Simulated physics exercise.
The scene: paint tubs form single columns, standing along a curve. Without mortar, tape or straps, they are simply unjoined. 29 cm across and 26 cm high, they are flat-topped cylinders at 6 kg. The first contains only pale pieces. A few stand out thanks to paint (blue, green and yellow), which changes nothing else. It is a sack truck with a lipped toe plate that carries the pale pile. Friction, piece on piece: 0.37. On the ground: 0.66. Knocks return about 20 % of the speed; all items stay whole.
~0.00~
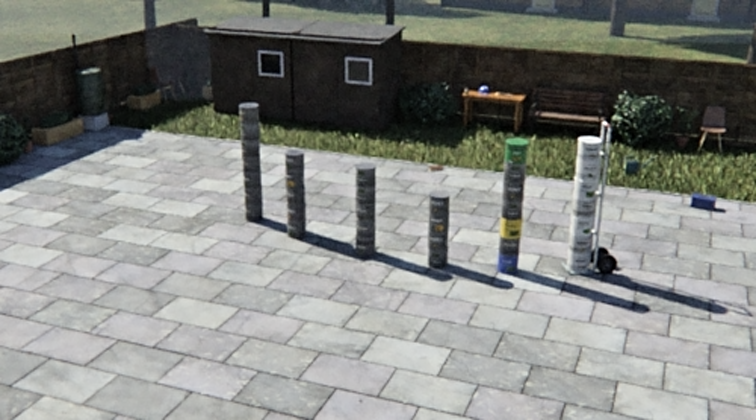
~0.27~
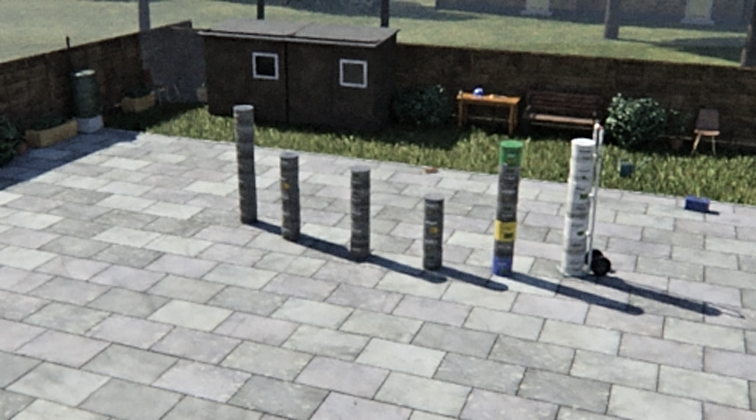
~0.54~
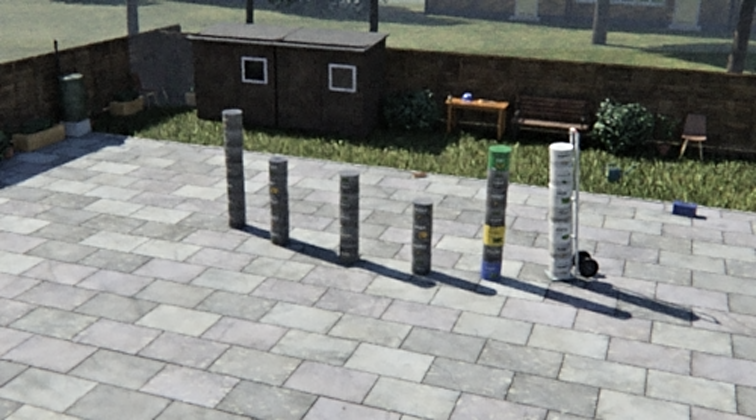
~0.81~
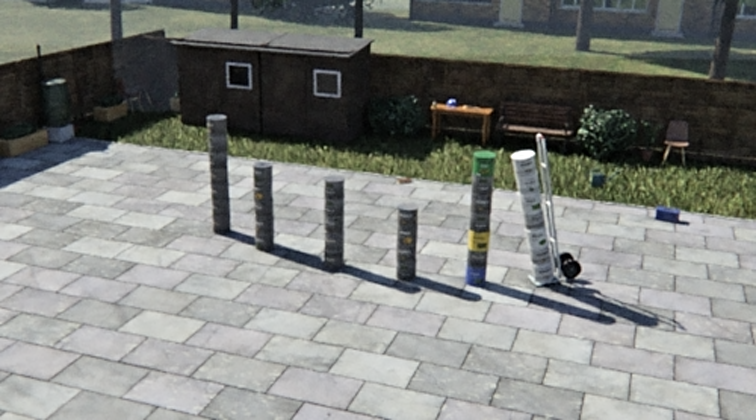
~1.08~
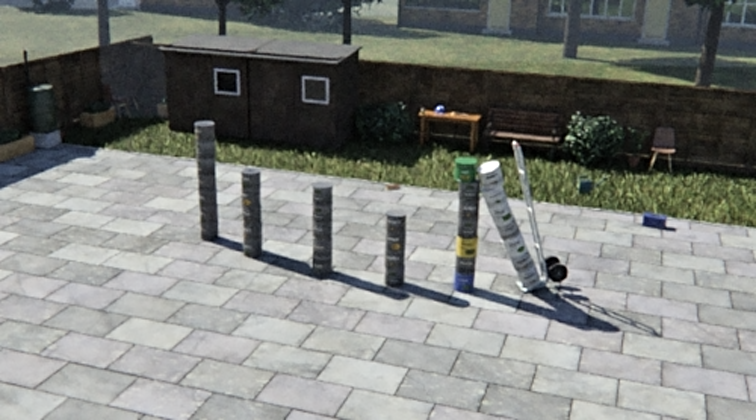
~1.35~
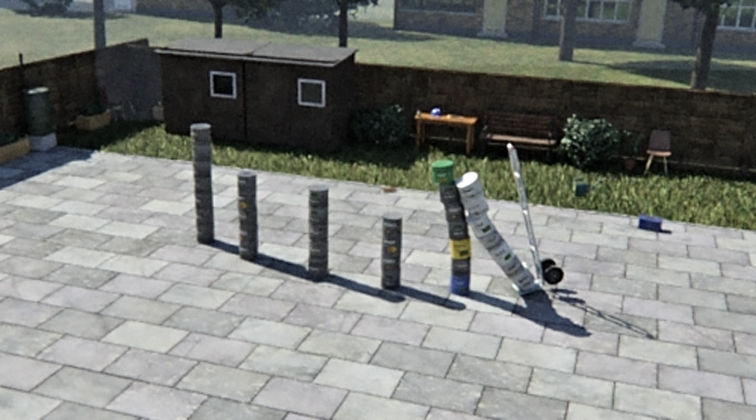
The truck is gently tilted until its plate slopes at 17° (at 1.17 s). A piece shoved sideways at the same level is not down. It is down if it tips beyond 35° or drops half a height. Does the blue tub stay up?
Yes.
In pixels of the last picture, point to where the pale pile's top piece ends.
Near (390, 309).
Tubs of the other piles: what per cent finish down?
30 %.
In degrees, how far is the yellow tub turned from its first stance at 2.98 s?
My estimate is close to 90°.
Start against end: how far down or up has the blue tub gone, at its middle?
Looks like it winds up about 0 centimetres lower.
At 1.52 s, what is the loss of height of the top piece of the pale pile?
I'd put it at close to 40 cm below where it started.
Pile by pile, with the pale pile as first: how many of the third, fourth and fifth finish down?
Each in turn: Third 3; fourth 0; fifth 0.
After 1.52 s, 7 of the pale pile down; none of the 28 other tubs down, 6 disturbed; blue tub unmoved; green tub leaning 17°.
After 1.78 s, 7 of the pale pile down; 5 of the 28 other tubs down; blue tub unmoved; yellow tub leaning 42°.
After 2.26 s, 7 of the pale pile down; 5 of the 28 other tubs down; blue tub unmoved; green tub on its side.
After 2.98 s, 7 of the pale pile down; 8 of the 28 other tubs down; blue tub unmoved; yellow tub on its side.
By the end (3.4 s), 7 of the pale pile down; 8 of the 28 other tubs down; blue tub unmoved; yellow tub on its side; green tub on its side. As the last picture would show them, middles, blue tub near (461, 283), yellow tub near (456, 246).
